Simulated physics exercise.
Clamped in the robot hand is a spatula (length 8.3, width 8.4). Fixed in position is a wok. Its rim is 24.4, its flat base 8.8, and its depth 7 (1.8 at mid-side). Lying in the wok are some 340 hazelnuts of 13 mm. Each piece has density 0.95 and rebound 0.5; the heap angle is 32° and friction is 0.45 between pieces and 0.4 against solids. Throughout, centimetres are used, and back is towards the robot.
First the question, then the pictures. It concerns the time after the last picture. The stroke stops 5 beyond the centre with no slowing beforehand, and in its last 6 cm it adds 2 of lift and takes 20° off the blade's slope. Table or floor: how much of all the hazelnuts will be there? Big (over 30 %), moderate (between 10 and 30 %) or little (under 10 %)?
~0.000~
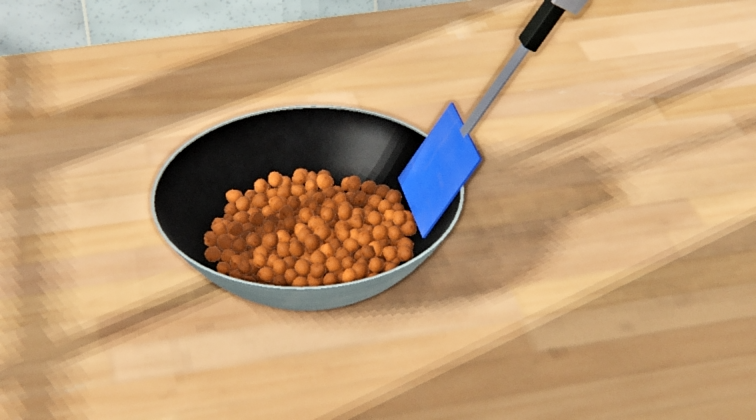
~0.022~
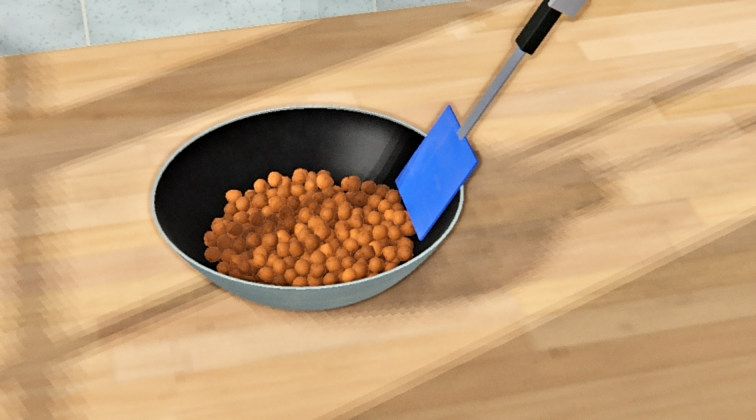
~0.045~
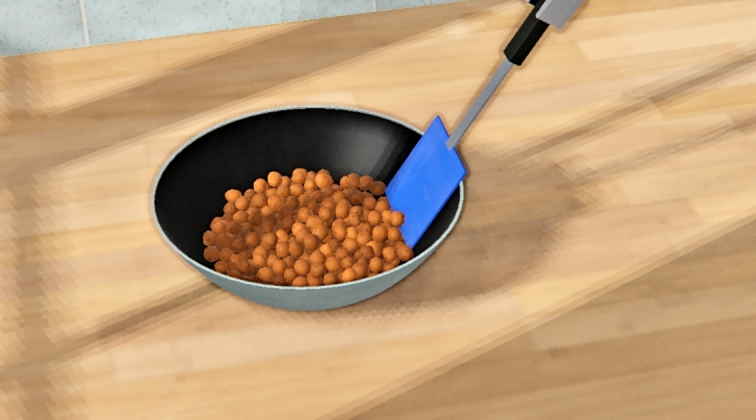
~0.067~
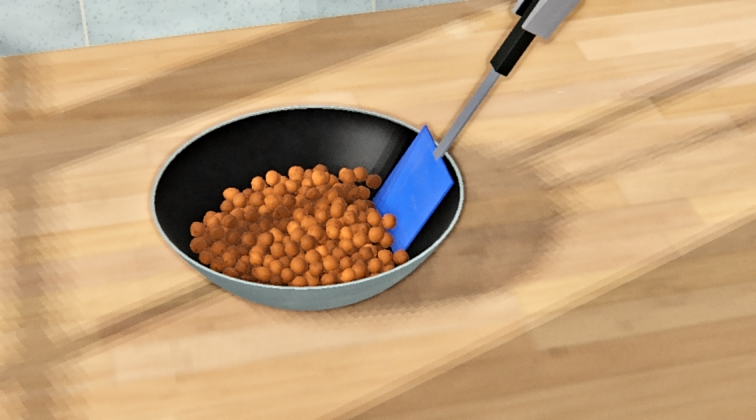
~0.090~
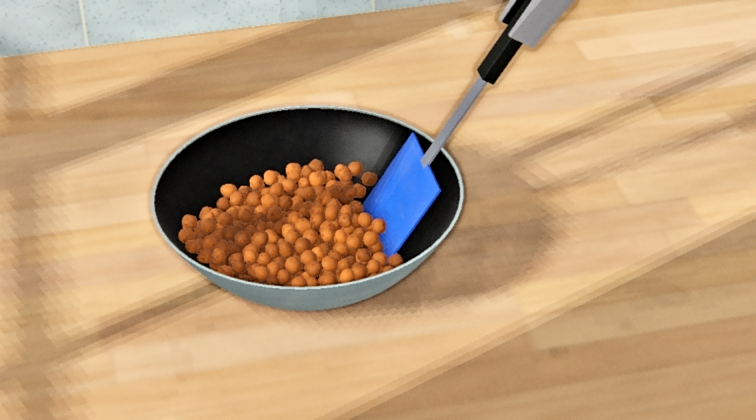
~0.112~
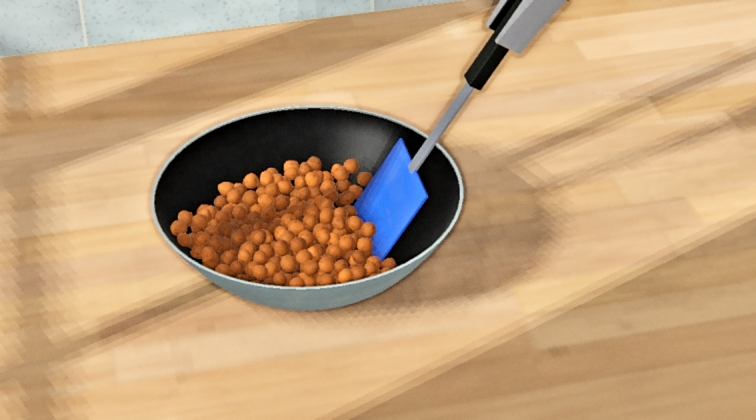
The share is little.
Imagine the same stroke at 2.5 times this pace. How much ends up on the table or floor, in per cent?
Some 20 per cent.
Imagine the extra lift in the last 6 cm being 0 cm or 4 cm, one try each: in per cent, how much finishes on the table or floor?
Estimates, in order: 5 % then 0 %.
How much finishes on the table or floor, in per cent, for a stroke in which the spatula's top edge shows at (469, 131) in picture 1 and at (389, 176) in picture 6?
Near 10 in a hundred.
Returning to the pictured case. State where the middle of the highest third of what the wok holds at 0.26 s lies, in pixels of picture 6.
Around (214, 222).
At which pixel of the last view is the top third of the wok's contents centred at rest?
Approximately at pixel (212, 217).
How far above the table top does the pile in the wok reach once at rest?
Some 8.5 cm above the table.
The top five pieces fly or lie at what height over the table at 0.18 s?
They are around 7 cm up.
By 0.18 s, sloping 56°, highest piece 7 above the table; 345 in the wok.
By 0.26 s, sloping 46°, highest piece 8 above the table; 344 in the wok, 1 on the blade or in flight.
By 0.49 s, sloping 37°, highest piece 8 above the table; 338 in the wok, 5 on the table or floor, 2 on the blade or in flight.
By 1.54 s, sloping 37°, highest piece 8 above the table; 338 in the wok, 7 on the table or floor.
Final count, 338 in the wok, 7 on the table or floor. That is 2 % on the table or floor.
